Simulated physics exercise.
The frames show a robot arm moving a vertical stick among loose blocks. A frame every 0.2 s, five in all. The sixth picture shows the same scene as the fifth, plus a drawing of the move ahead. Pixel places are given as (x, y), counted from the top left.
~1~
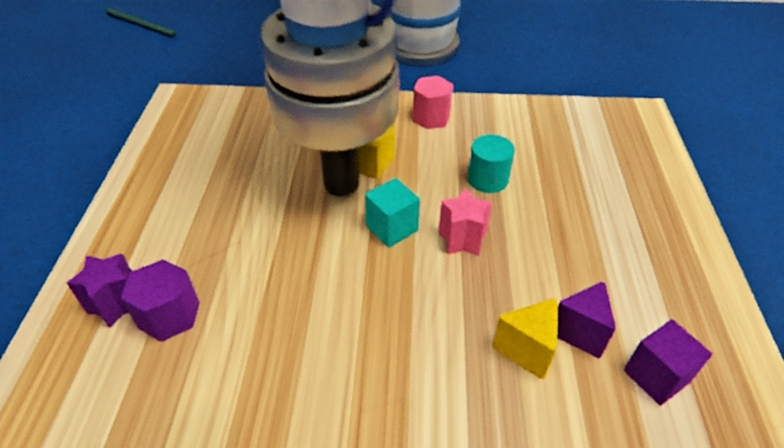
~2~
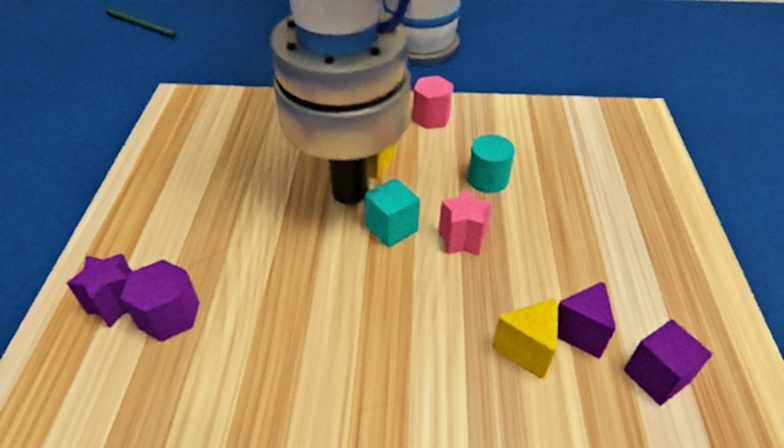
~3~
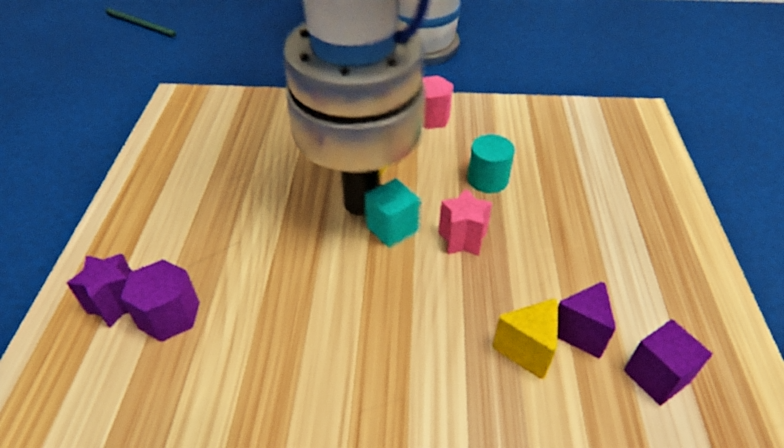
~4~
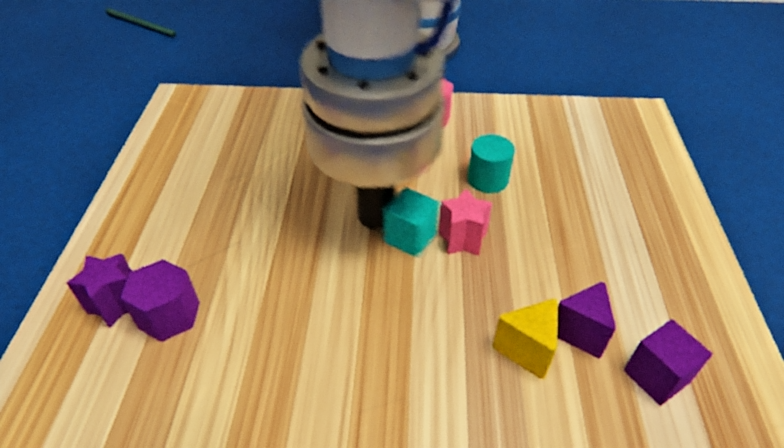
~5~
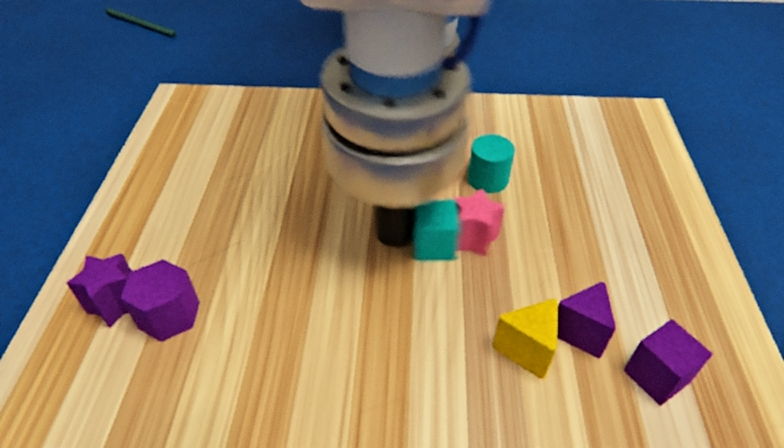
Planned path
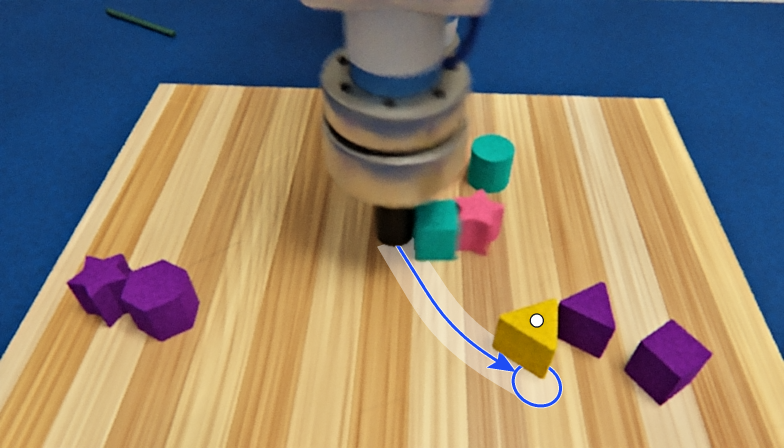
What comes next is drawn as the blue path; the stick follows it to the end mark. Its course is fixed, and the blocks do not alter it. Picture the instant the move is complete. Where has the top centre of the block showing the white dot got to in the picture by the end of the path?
It will end up at (584, 328).
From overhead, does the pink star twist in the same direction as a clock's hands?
No
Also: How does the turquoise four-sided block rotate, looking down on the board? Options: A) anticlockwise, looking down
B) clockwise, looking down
Answer: A.
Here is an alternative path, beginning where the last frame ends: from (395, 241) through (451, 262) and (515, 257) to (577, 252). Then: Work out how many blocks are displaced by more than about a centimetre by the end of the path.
Count: 2.
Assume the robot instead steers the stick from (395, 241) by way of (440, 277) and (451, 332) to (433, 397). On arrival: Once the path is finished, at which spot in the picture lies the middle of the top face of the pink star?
At pixel (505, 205).
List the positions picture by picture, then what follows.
The first picture shows stick tip (342, 185); block tops, turquoise four-sided block (392, 196); pink star (467, 207); yellow three-sided block (537, 321); purple three-sided block (593, 303).
The second picture shows stick (350, 193); blocks unchanged.
The third picture shows stick (362, 203); blocks unchanged.
The fourth picture shows stick (377, 216); turquoise four-sided block (412, 205).
The fifth picture shows stick (395, 233); turquoise four-sided block (437, 214); pink star (478, 206); yellow three-sided block (537, 321); purple three-sided block (593, 303).
Path on the board, from (395, 241) via (425, 289) and (469, 341), ending at (537, 384); the dot is on the yellow three-sided block.
On the path given first. One third of the way, stick (427, 283); turquoise four-sided block (452, 224), turned 20° anticlockwise; pink star (486, 206), turned 20° anticlockwise.
Two thirds of the way, stick (470, 333); turquoise four-sided block (452, 224), turned 20° anticlockwise; pink star (486, 206), turned 20° anticlockwise.
At the end, stick (539, 377); turquoise four-sided block (452, 224), turned 20° anticlockwise; pink star (486, 206), turned 20° anticlockwise; yellow three-sided block (584, 328), turned 75° anticlockwise; purple three-sided block (600, 300).
